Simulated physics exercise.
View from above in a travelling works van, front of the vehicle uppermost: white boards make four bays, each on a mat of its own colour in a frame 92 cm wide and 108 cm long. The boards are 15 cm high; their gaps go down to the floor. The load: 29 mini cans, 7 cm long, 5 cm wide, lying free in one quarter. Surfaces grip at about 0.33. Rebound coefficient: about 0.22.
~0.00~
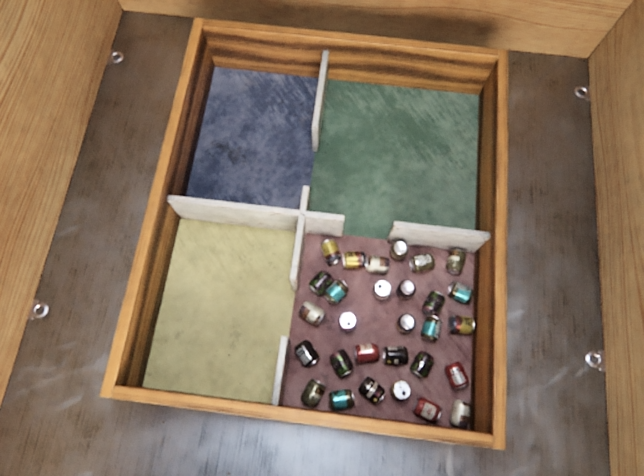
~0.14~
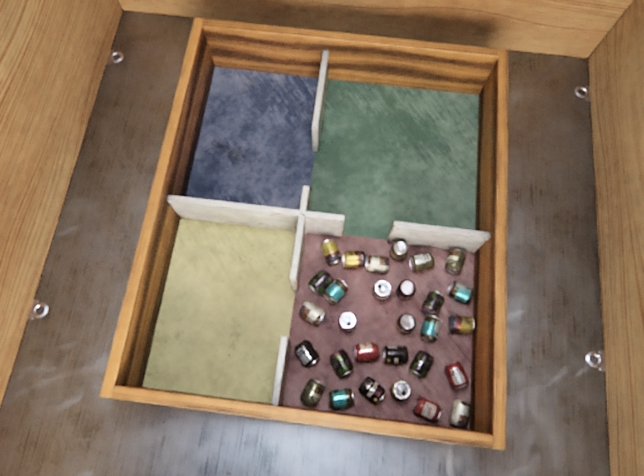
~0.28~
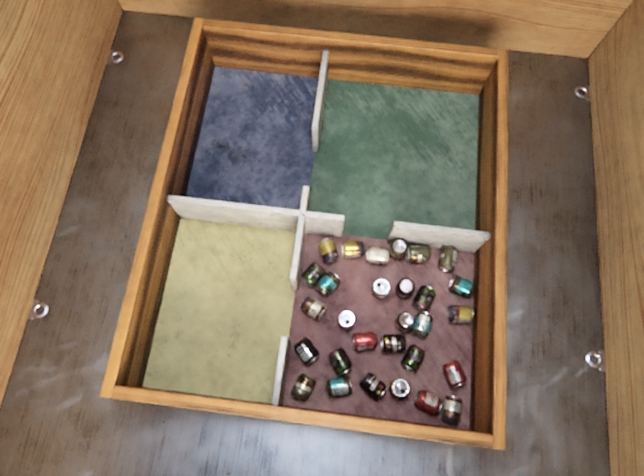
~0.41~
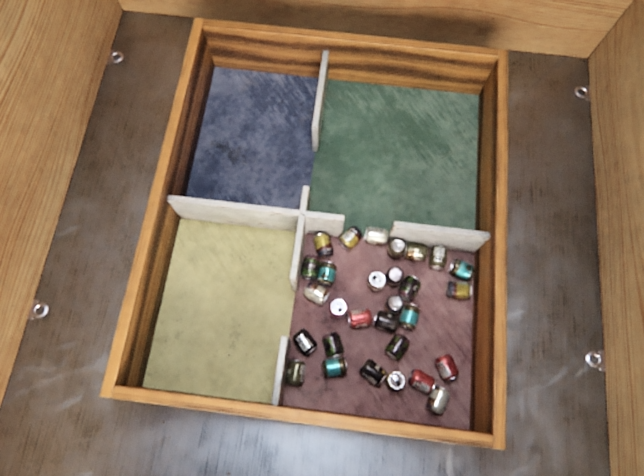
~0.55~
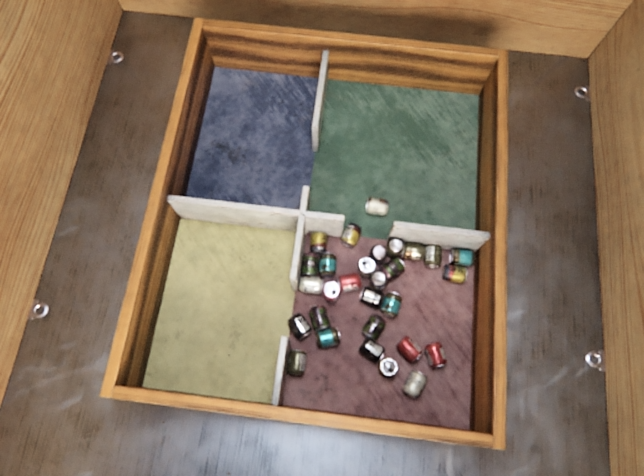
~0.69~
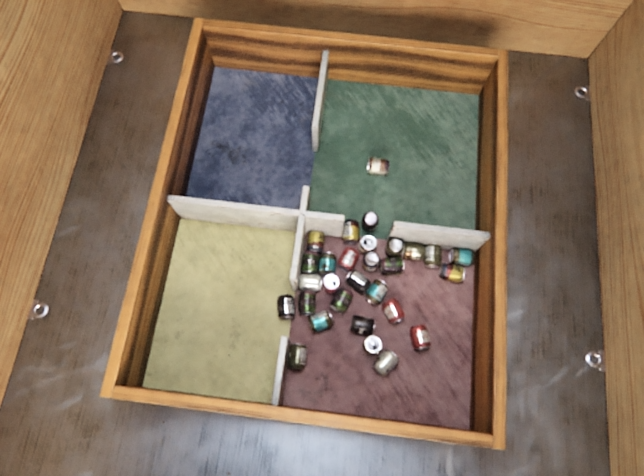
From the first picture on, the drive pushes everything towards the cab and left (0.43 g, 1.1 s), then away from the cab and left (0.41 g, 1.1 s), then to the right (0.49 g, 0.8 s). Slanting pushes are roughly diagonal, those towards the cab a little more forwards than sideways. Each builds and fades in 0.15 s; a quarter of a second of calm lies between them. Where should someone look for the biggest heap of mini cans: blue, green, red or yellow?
It is the red one.
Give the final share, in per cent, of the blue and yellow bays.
Blue 10, yellow 10 per cent.
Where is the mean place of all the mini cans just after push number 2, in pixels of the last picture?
Around (307, 298).
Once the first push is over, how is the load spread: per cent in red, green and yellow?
Red 80, green 10, yellow 10 per cent.
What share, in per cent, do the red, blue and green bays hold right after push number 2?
By then: Red 70, blue 10, green 10 per cent.
After push 1 (1.34 s), 22 in the red bay, 1 in the blue bay, 4 in the green bay and 2 in the yellow bay.
After push 2 (2.69 s), 21 in the red bay, 2 in the blue bay, 2 in the green bay and 4 in the yellow bay.
After push 3 (3.74 s), 22 in the red bay, 2 in the blue bay, 3 in the green bay and 2 in the yellow bay.
Outcome (at 4.00 s), 22 in the red bay, 2 in the blue bay, 3 in the green bay and 2 in the yellow bay.
